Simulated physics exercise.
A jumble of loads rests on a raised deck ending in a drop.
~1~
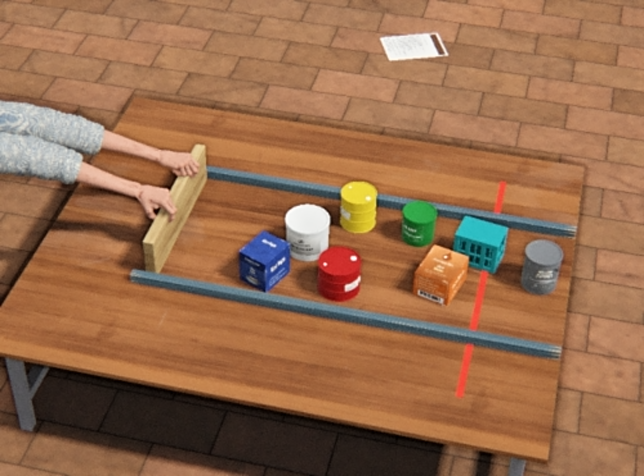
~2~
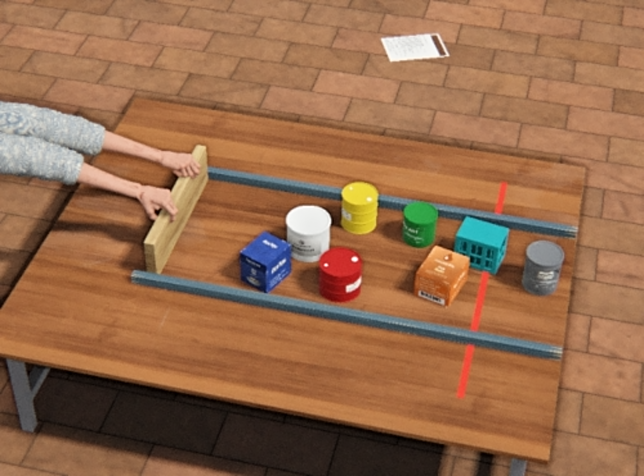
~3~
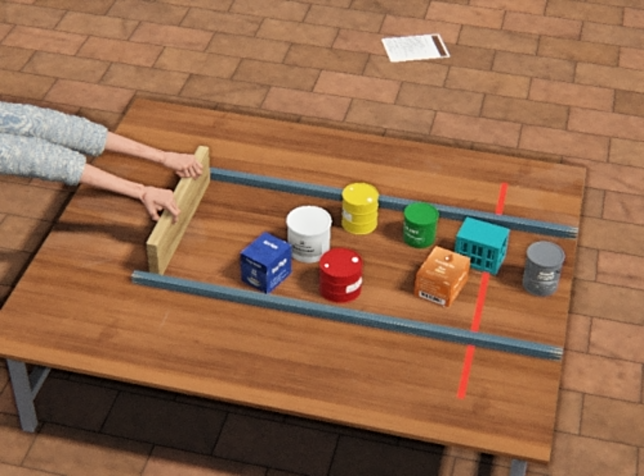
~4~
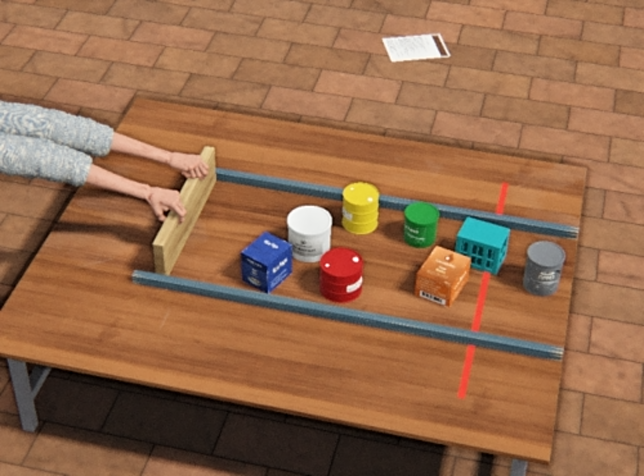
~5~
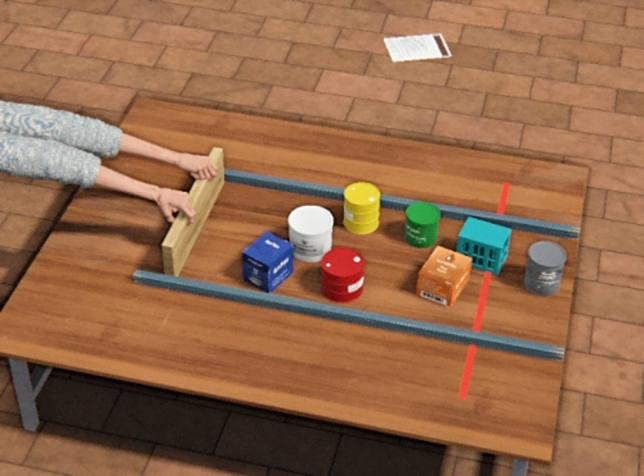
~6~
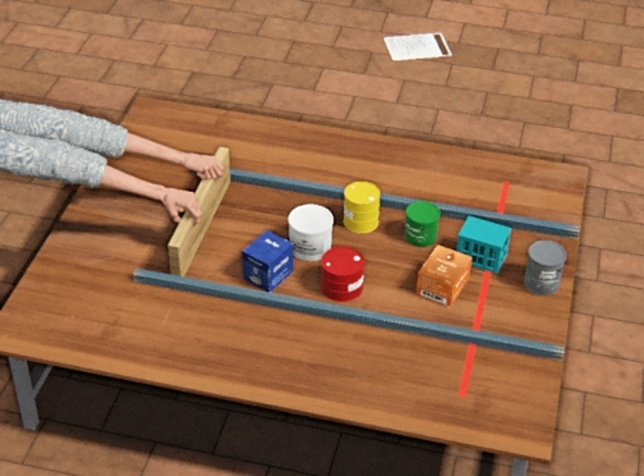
Two hands in fuzzy grey sleeves slid a wooden plank a short way right between two metal rails on a table, while the colourful tubs and boxes ahead of it stayed practically still.
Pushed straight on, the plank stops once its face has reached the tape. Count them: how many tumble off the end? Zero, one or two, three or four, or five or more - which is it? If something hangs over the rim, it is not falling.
The right band is one or two.
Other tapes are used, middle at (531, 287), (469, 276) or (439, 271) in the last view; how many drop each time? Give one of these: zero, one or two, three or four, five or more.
Going through the places as listed, I'd say 5 or more, then 1 or 2, then none at all.
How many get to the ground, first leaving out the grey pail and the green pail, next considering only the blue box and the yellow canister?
Result: 0, then 1.
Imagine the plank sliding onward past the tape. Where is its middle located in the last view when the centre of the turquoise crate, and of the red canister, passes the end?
First it's close to (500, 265), next close to (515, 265).
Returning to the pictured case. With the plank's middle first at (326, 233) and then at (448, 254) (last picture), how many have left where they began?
3 and 8.
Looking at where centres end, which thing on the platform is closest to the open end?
The turquoise crate finishes nearest.
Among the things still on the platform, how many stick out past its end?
2 is the number.
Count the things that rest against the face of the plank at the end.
That number would be 3.
Early on, none off yet; grey pail at rest near (544, 268); turquoise crate at rest near (483, 245); orange box at rest near (444, 276).
A while later, none off yet; grey pail at rest near (544, 268); turquoise crate at rest near (483, 245); orange box travelled a little near (452, 275).
Further along, none off yet; grey pail travelled a little near (551, 273); turquoise crate travelled about its own width near (520, 253); orange box travelled about its own width near (499, 279).
Finally, the number that fall off is one or two; lost, grey pail.
